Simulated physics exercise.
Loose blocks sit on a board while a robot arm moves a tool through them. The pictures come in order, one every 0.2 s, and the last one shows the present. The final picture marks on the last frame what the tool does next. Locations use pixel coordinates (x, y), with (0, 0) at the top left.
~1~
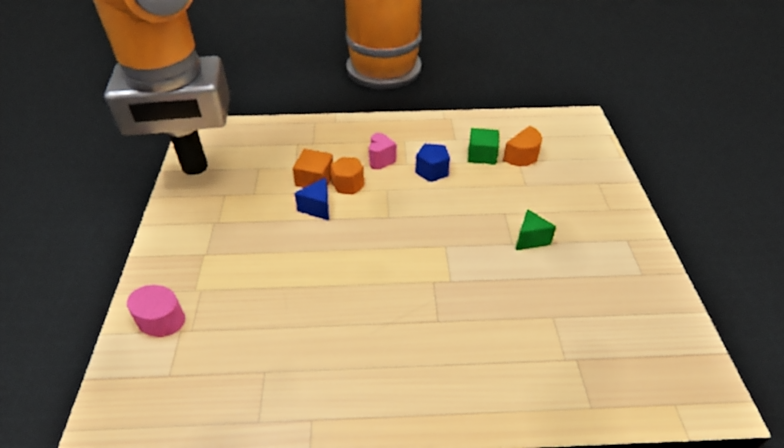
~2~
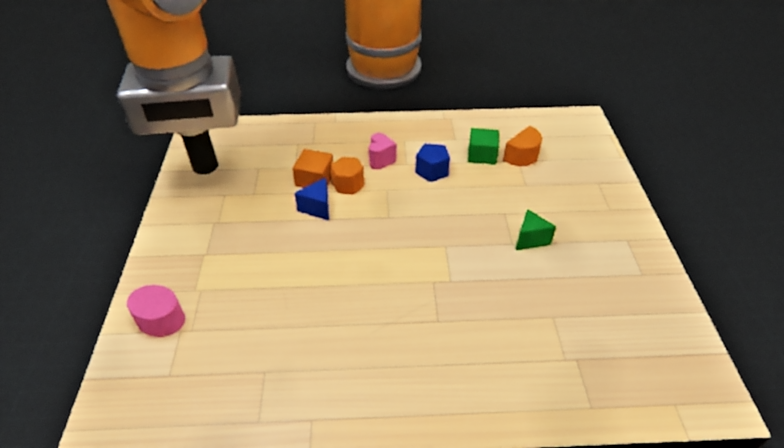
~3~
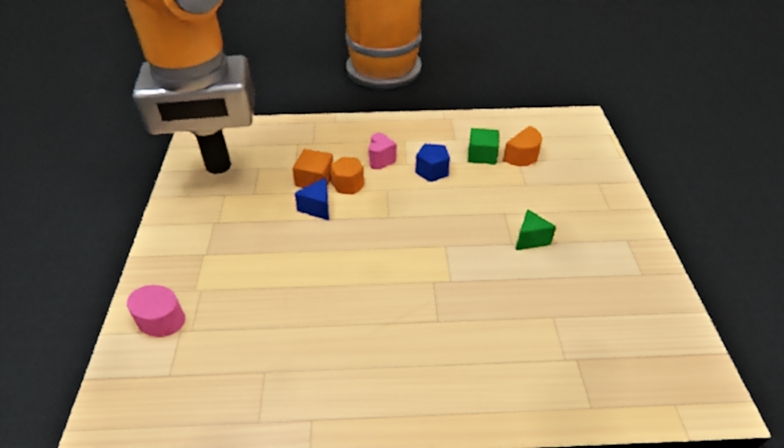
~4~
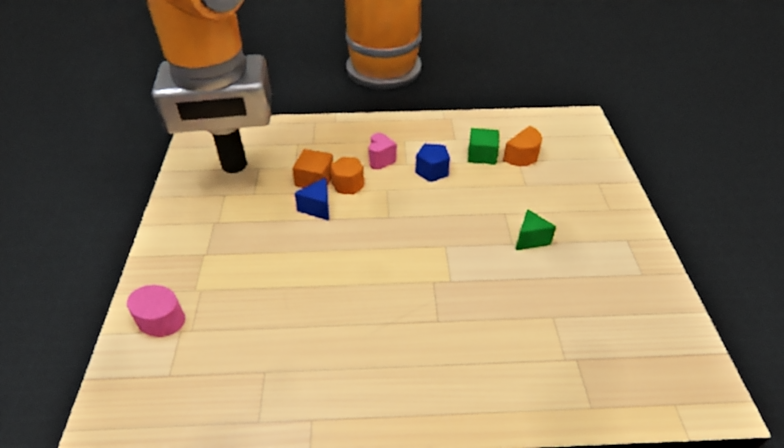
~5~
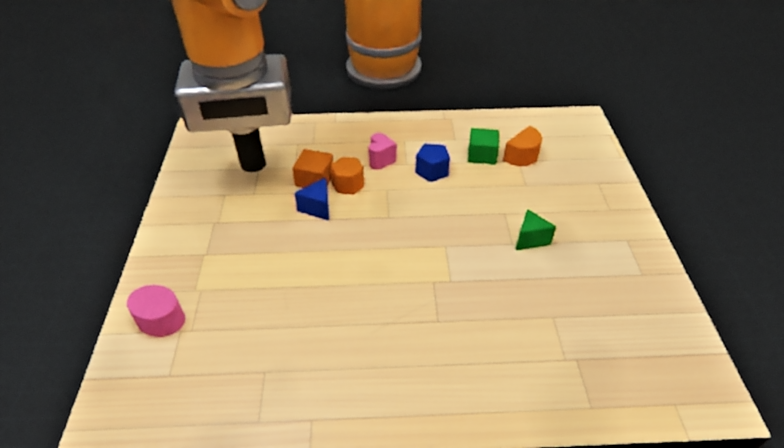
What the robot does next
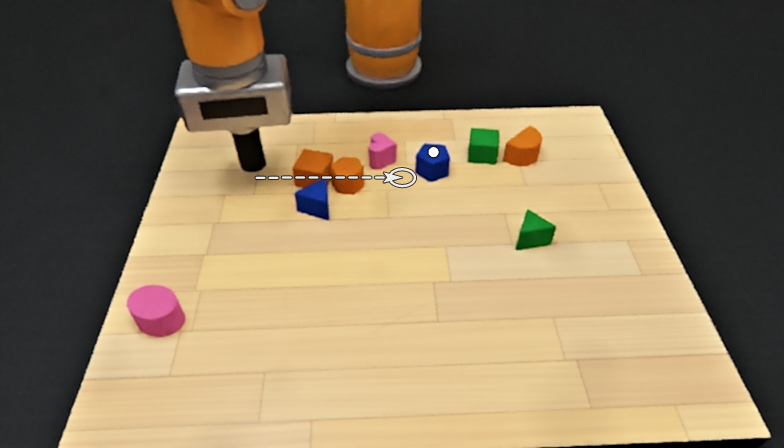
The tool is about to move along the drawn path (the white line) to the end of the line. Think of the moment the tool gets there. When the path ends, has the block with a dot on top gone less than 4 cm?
Going by the path, yes.
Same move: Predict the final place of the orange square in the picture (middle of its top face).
Near (432, 163).
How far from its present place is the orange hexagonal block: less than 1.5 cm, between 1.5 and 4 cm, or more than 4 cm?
It moves quite far, over 4 cm.
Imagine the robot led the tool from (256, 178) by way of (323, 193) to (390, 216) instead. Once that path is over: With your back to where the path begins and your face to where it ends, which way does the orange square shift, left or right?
It moves left.
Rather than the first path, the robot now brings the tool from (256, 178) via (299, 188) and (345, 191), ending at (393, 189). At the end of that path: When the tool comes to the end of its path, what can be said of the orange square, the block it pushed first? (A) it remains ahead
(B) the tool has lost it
Correct choice: B.
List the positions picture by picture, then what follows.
In the first frame, tool's lower end at (195, 167); orange square at (313, 160); orange hexagonal block at (347, 166); pink heart at (381, 141); blue pentagon at (434, 152).
In the second frame, tool at (205, 167); blocks still.
In the third frame, tool at (219, 166); blocks still.
In the fourth frame, tool at (235, 166); blocks still.
In the fifth frame, tool at (253, 165); orange square at (313, 160); orange hexagonal block at (347, 166); pink heart at (381, 141); blue pentagon at (434, 152).
Drawn move, from (256, 178) to (402, 178); the dot is on the blue pentagon.
What follows on the original path. One third of the way, tool at (304, 165); orange square at (332, 160); orange hexagonal block at (363, 167).
Two thirds of the way, tool at (353, 165); orange square at (382, 160); orange hexagonal block at (410, 172), turned 35° clockwise; pink heart at (386, 140), turned 30° anticlockwise.
At the end, tool at (402, 165); orange square at (432, 163), turned 15° clockwise; orange hexagonal block at (456, 180), turned 50° clockwise; pink heart at (389, 139), turned 45° anticlockwise; blue pentagon at (456, 149), turned 20° anticlockwise.
